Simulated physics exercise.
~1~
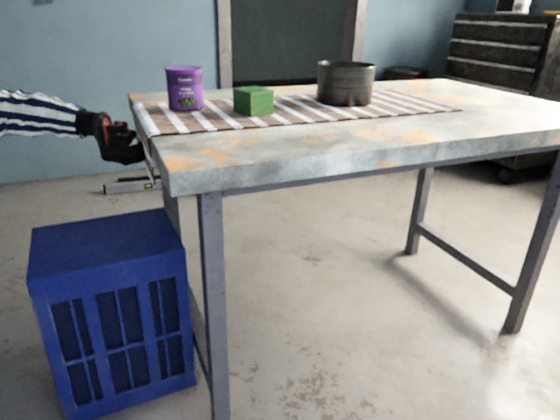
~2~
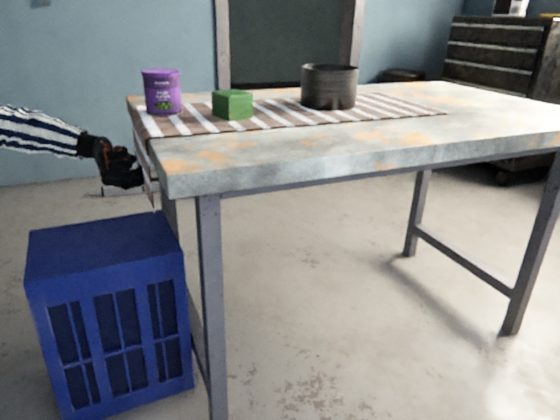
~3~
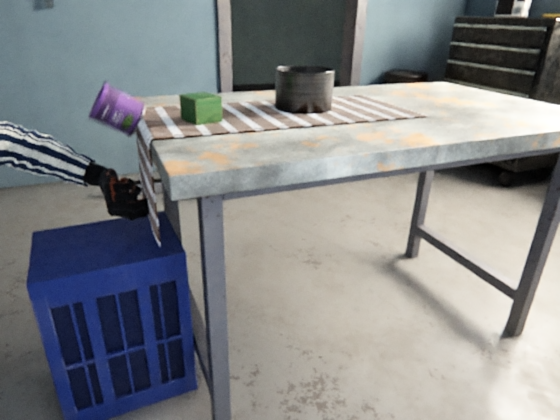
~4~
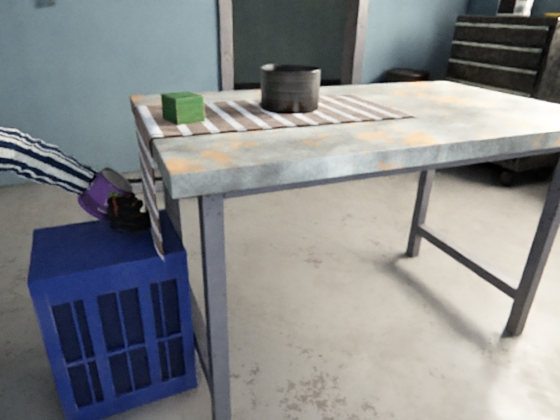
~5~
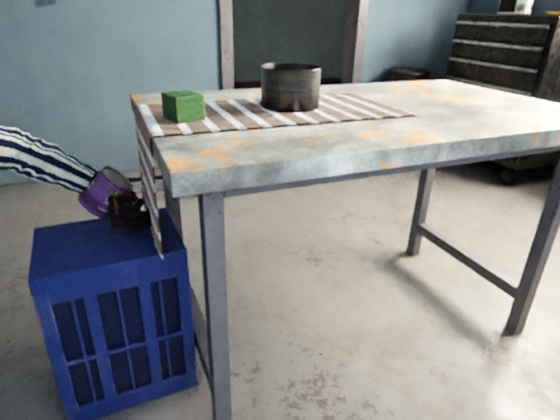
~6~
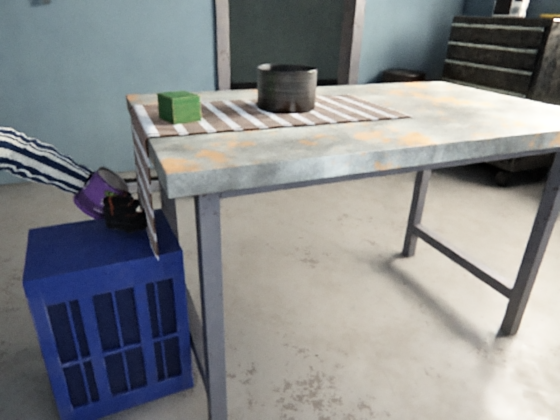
The video shows a hand pulling a striped brown cloth leftward off a table's end, carrying a purple tin, a green block and a dark pot along. The tin tips over the edge and ends by the hand above a blue crate, while the block and pot stay on the table.
